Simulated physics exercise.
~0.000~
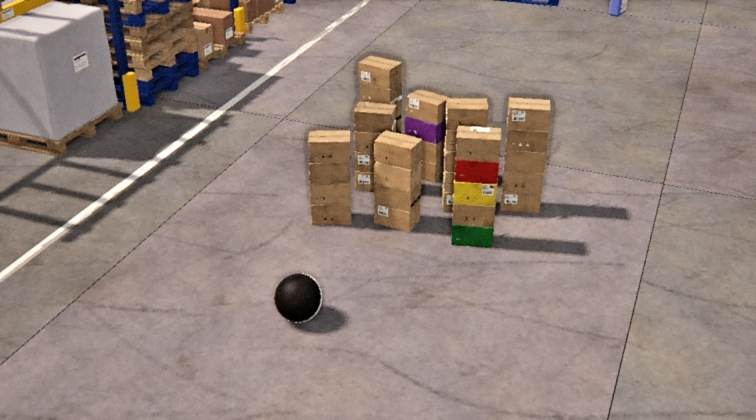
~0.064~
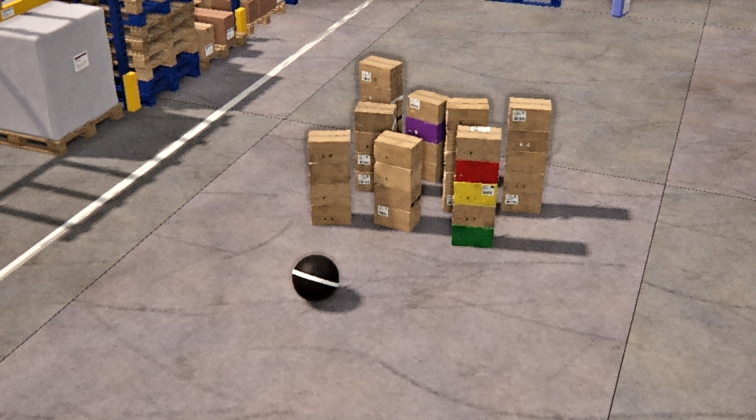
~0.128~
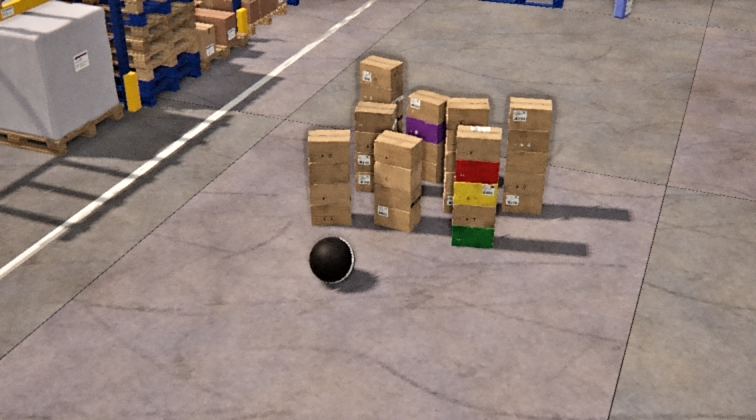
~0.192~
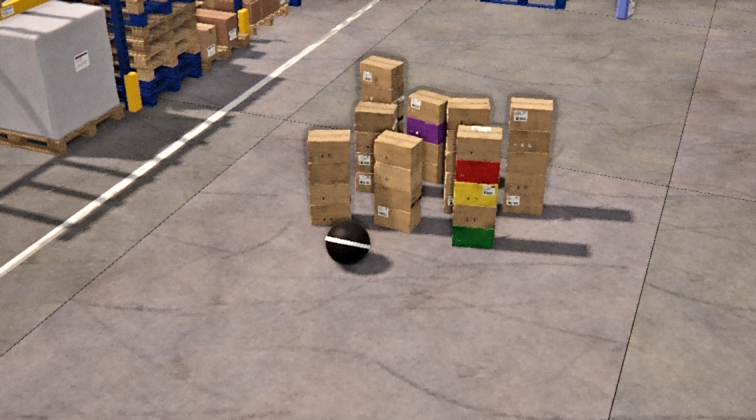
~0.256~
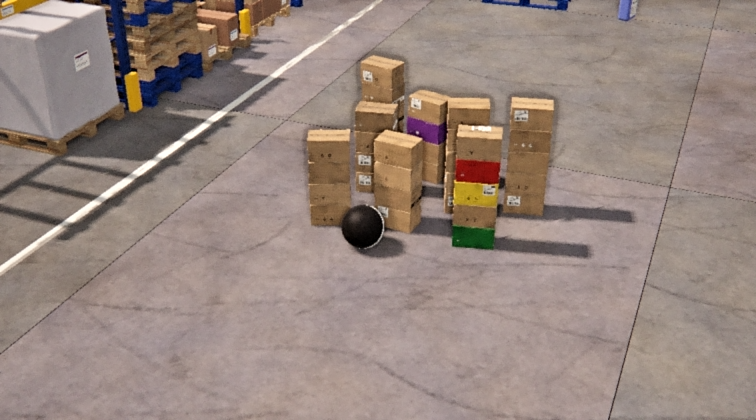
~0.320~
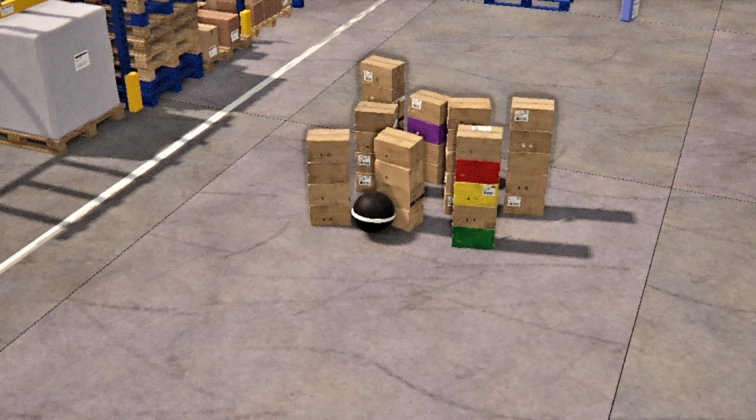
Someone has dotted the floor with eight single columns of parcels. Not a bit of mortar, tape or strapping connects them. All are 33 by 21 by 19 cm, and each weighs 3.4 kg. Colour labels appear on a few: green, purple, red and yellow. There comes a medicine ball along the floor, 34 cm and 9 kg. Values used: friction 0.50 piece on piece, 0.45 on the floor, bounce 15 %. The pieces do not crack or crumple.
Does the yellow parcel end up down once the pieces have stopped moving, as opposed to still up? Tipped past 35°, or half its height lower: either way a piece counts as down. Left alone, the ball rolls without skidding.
No.
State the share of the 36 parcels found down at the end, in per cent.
5 %.
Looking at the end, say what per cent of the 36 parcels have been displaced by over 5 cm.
That makes 15 percent.
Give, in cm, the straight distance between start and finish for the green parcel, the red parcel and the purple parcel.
Green 0, red 0, purple 0.
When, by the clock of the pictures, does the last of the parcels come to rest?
Near 1.5 s.
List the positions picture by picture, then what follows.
In the first frame (places mark the middle of the side facing us; the camera moves round a little), ball (299, 298) 1.20 m from contact, 4.2 m/s; yellow parcel (475, 195); green parcel (472, 237); purple parcel (420, 130); nothing disturbed.
In the second frame, ball (316, 278) 94 cm from contact, 4.2 m/s; yellow parcel (475, 195).
In the third frame, ball (332, 260) 67 cm from contact, 4.2 m/s; yellow parcel (475, 195).
In the fourth frame, ball (348, 243) 41 cm from contact, 4.2 m/s; yellow parcel (476, 195).
In the fifth frame, ball (363, 227) 14 cm from contact, 4.2 m/s; yellow parcel (476, 195).
In the sixth frame, ball (374, 212) after contact, 1.9 m/s; yellow parcel (476, 195); purple parcel (423, 131); red parcel (477, 172); steepest lean 6°, the parcel at (392, 175); 4 disturbed, none down.
After 0.38 s, ball still moving; none of the 36 parcels down, 4 disturbed; yellow parcel unmoved.
After 0.52 s, ball still moving; 1 of the 36 parcels down; yellow parcel unmoved.
After 0.68 s, ball still moving; 2 of the 36 parcels down; yellow parcel unmoved.
At rest (1.6 s), ball at rest; 2 of the 36 parcels down; yellow parcel unmoved; red parcel unmoved; purple parcel unmoved. As the last picture would show them, middles, yellow parcel near (476, 189), red parcel near (478, 166).
